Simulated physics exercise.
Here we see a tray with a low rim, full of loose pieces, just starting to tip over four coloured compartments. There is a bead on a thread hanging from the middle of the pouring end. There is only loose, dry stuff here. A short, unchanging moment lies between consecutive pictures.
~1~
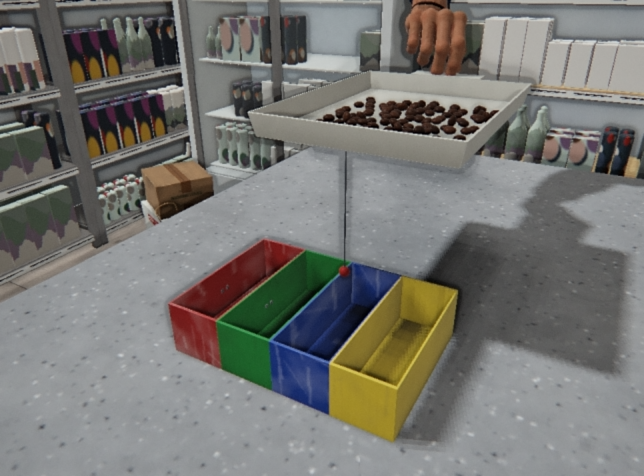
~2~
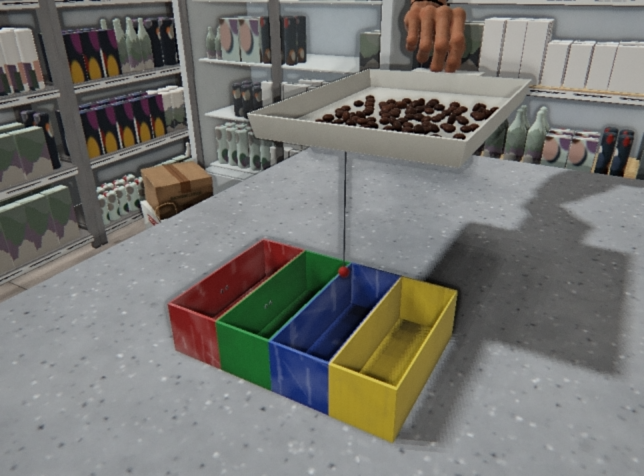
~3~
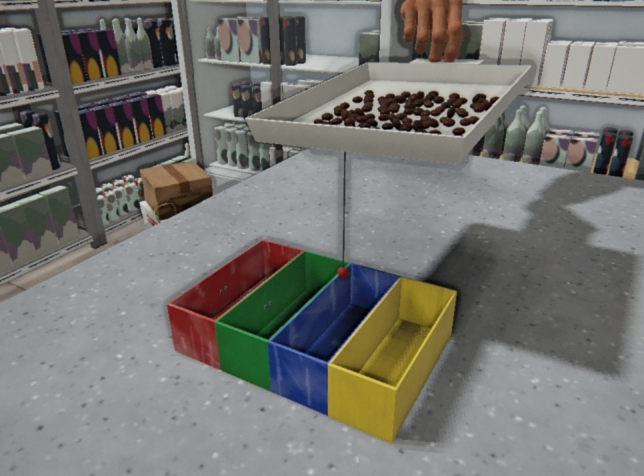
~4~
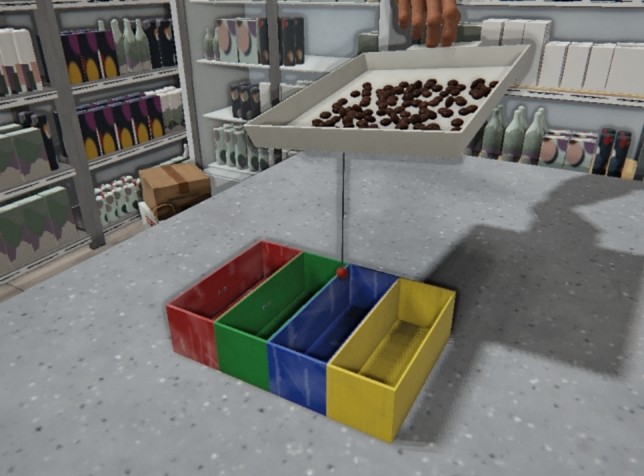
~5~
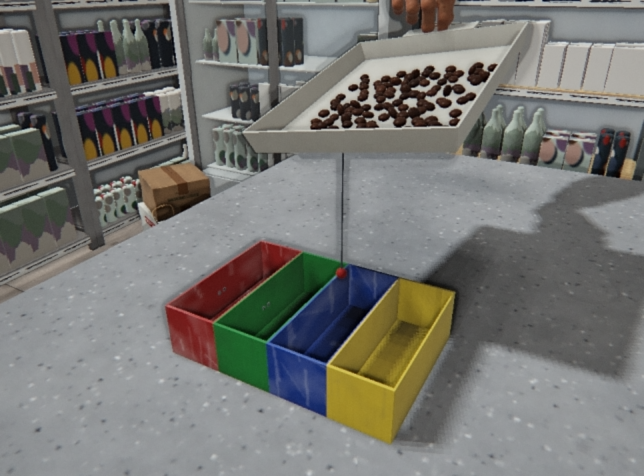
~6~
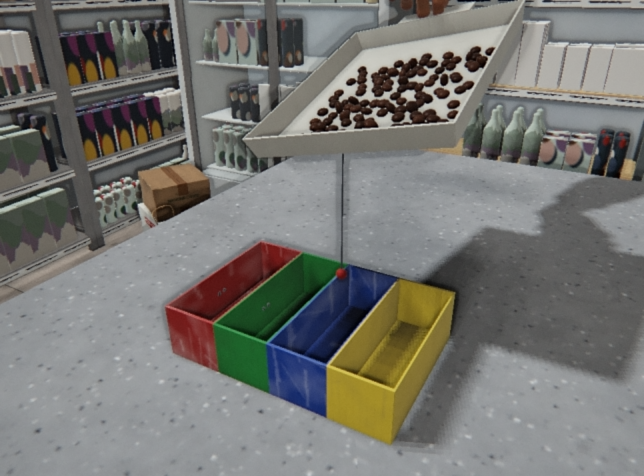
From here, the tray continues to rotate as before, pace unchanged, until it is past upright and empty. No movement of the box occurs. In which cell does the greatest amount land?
In the red cell.
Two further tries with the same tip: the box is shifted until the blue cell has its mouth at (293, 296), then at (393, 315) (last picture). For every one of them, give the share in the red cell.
The first position comes out at 10 per cent, the other at 50 per cent.
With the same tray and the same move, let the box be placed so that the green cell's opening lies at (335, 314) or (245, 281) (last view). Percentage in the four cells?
Roughly 20 per cent the first time and 100 per cent the second.
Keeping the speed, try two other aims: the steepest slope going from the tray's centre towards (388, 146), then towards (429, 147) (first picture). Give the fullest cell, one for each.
In order, it comes out as the cell in yellow and the yellow cell.
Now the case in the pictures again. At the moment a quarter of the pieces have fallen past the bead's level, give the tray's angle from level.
It is at around 90 degrees.
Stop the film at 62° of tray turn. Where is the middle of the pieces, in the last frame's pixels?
The load is centred around (301, 134).
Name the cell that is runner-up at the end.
Second: The green one.
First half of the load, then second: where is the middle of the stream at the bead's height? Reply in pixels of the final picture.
I'd say close to (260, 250) at first and close to (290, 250) later on.
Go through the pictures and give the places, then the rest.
In the first picture, corners of the pouring end at (255, 112) and (463, 139), level; middle of the load at (403, 122), flat chocolate drops; bead on its thread at (344, 272); red cell at (195, 331); green cell at (244, 351); blue cell at (300, 372); yellow cell at (362, 397).
In the second picture, corners of the pouring end at (254, 113) and (462, 139), level; middle of the load at (402, 121).
In the third picture, corners of the pouring end at (252, 117) and (460, 135), tipped barely, lowest at the left corner; middle of the load at (401, 117).
In the fourth picture, corners of the pouring end at (250, 124) and (457, 130), tipped a little, lowest at the left corner; middle of the load at (400, 110).
In the fifth picture, corners of the pouring end at (249, 130) and (453, 125), tipped clearly, lowest at the left corner; middle of the load at (397, 103).
In the sixth picture, corners of the pouring end at (249, 136) and (450, 120), tipped clearly, lowest at the left corner; middle of the load at (395, 96); red cell at (192, 334); green cell at (242, 353); blue cell at (297, 375); yellow cell at (359, 400).
Soon, tray tipped steeply; all on the tray.
A while on, tray tipped right over; about a third on the tray; about a third in the red cell; a small part in the green cell; about a quarter falling or outside the box.
Towards the end, tray tipped past a quarter turn; most in the red cell; about a quarter in the green cell; a stray few in the blue cell; a small part falling or outside the box.
Finally, tray tipped past a quarter turn; most in the red cell; about a quarter in the green cell; a stray few in the blue cell; none in the yellow cell; a small part outside the box.
